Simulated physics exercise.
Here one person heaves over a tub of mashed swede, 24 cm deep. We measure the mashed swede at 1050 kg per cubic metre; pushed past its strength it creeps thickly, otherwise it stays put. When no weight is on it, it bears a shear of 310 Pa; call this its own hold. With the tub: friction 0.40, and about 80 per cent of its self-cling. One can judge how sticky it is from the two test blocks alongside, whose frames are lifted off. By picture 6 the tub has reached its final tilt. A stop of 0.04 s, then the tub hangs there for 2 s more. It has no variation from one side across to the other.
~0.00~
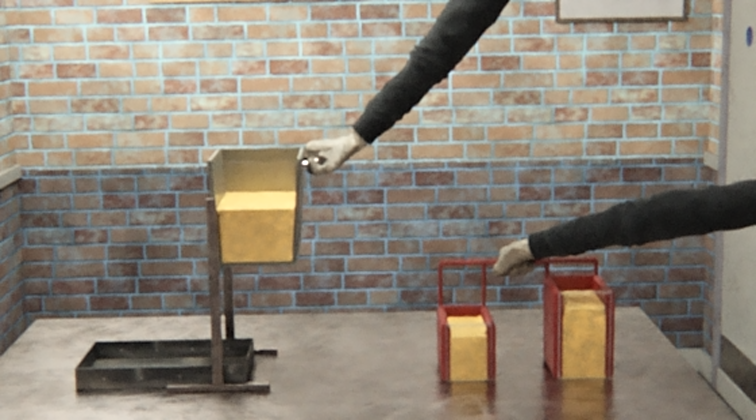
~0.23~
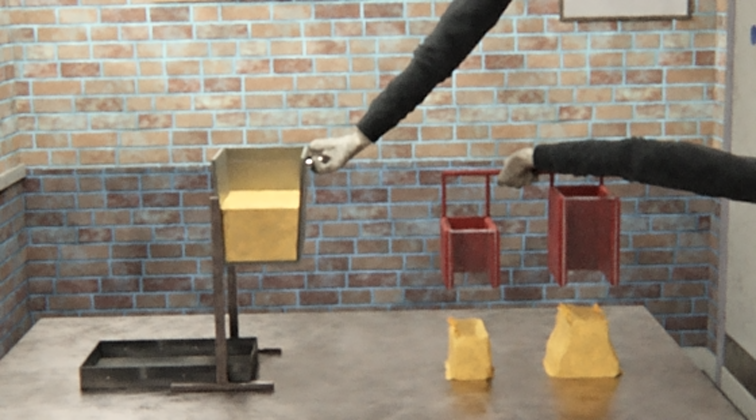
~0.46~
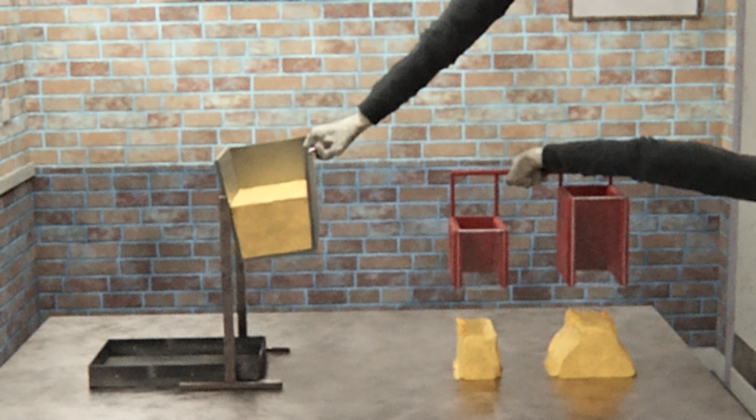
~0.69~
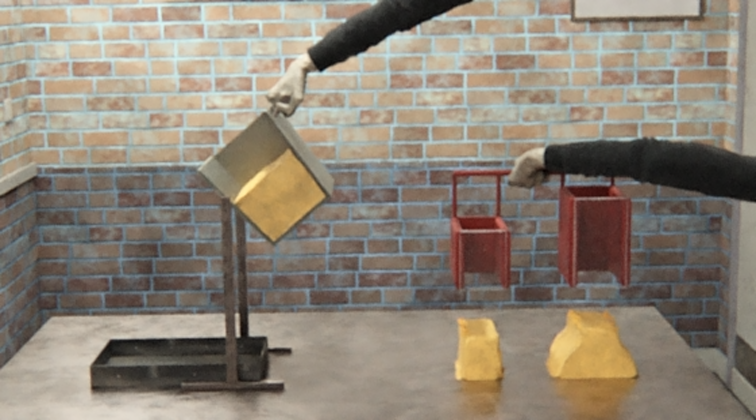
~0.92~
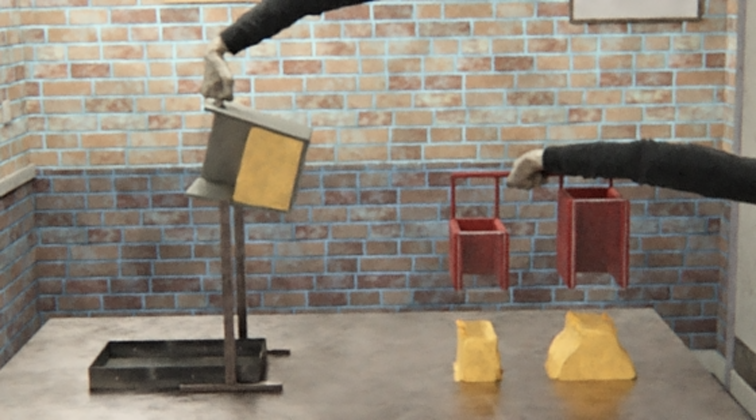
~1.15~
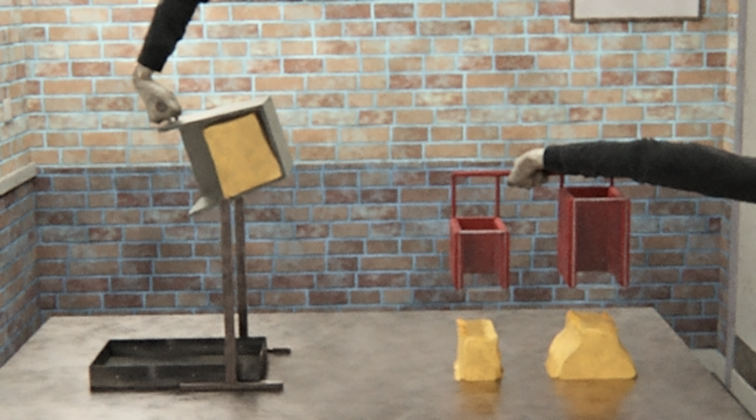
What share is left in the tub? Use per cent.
About 0 %.
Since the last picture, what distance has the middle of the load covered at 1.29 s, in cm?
Some 7 cm.
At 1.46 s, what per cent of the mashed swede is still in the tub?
Around 55 per cent.
After 1.29 s, the tub is at 107 degrees and holds 100 %.
After 1.46 s, the tub is at 107 degrees and holds 55 %.
After 1.63 s, the tub is at 107 degrees and holds 31 %.
After 1.80 s, the tub is at 107 degrees and holds 8 %.
After 3.15 s, at the end, the tub is at 107 degrees and holds 0 %.
